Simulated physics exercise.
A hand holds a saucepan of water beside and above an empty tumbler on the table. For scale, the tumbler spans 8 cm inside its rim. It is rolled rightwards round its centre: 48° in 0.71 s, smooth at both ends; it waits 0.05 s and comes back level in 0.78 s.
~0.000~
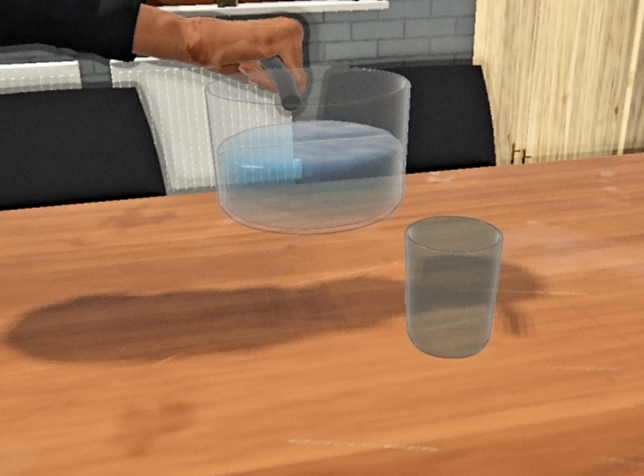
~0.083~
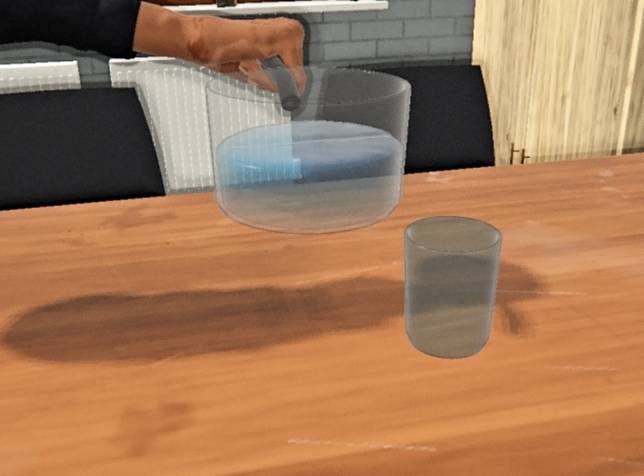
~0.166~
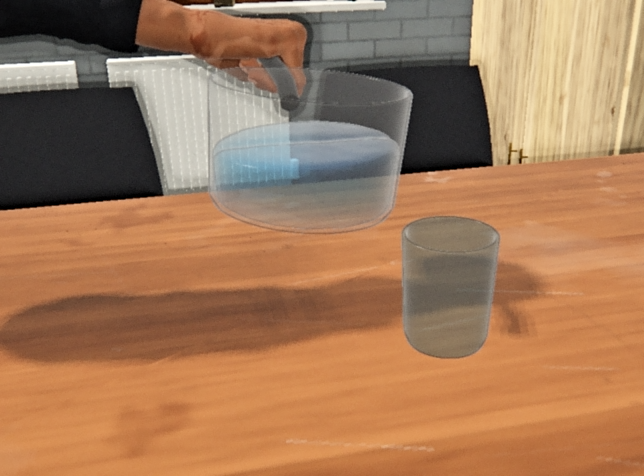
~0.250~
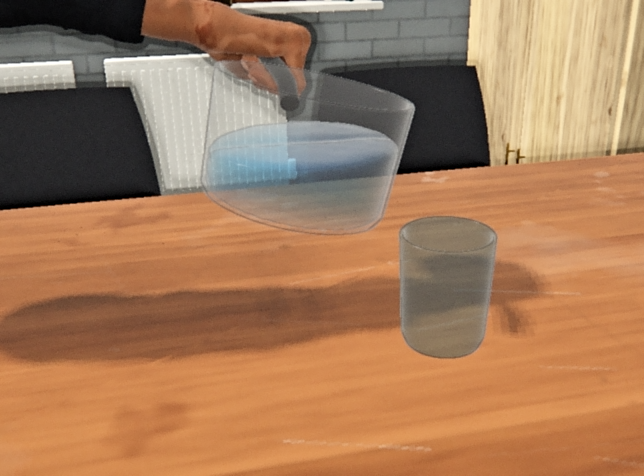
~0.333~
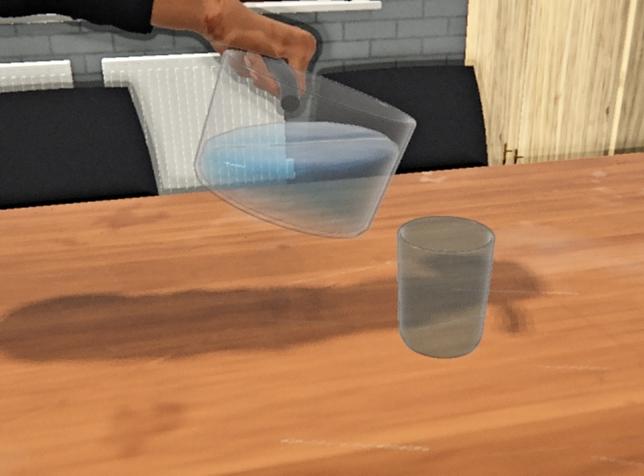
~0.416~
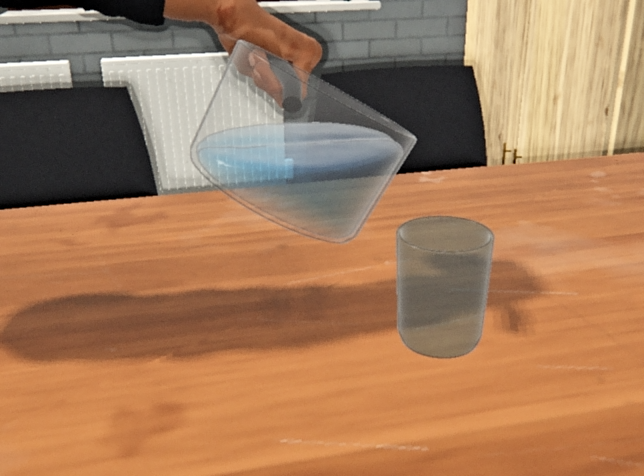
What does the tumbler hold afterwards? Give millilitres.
About 150 ml.
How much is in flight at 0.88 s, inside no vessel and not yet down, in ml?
Some 40 ml.
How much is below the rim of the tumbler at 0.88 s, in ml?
Some 90 ml.
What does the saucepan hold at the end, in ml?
Some 590 ml.
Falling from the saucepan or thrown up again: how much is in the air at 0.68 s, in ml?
About 50 ml.
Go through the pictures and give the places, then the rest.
It leans 0°; its right rim is at (403, 81); the water meets the walls at (229, 147) and (380, 134); the tumbler's rim runs from (409, 241) to (497, 231), in the first picture.
It leans 2°; its right rim is at (403, 83); the water meets the walls at (229, 145) and (379, 134), in the second picture.
It leans 6°; its right rim is at (404, 91); the water meets the walls at (225, 146) and (375, 136), in the third picture.
It leans 13°; its right rim is at (406, 104); the water meets the walls at (217, 146) and (380, 137), in the fourth picture.
It leans 22°; its right rim is at (407, 119); the water meets the walls at (215, 146) and (377, 137), in the fifth picture.
It leans 30°; its right rim is at (407, 135); the water meets the walls at (204, 144) and (382, 138), in the sixth picture.
After 0.68 s the tilt is 48° and the tumbler has 10 ml, the saucepan 680 ml, and 0 ml is on the table.
After 0.88 s the tilt is 45° and the tumbler has 85 ml, the saucepan 605 ml, and 0 ml is on the table.
After 1.08 s the tilt is 30° and the tumbler has 140 ml, the saucepan 585 ml, and 0 ml is on the table.
After 1.31 s the tilt is 10° and the tumbler has 150 ml, the saucepan 585 ml, and 0 ml is on the table.
In the end the tumbler has 150 ml, the saucepan 585 ml, and 0 ml is on the table.
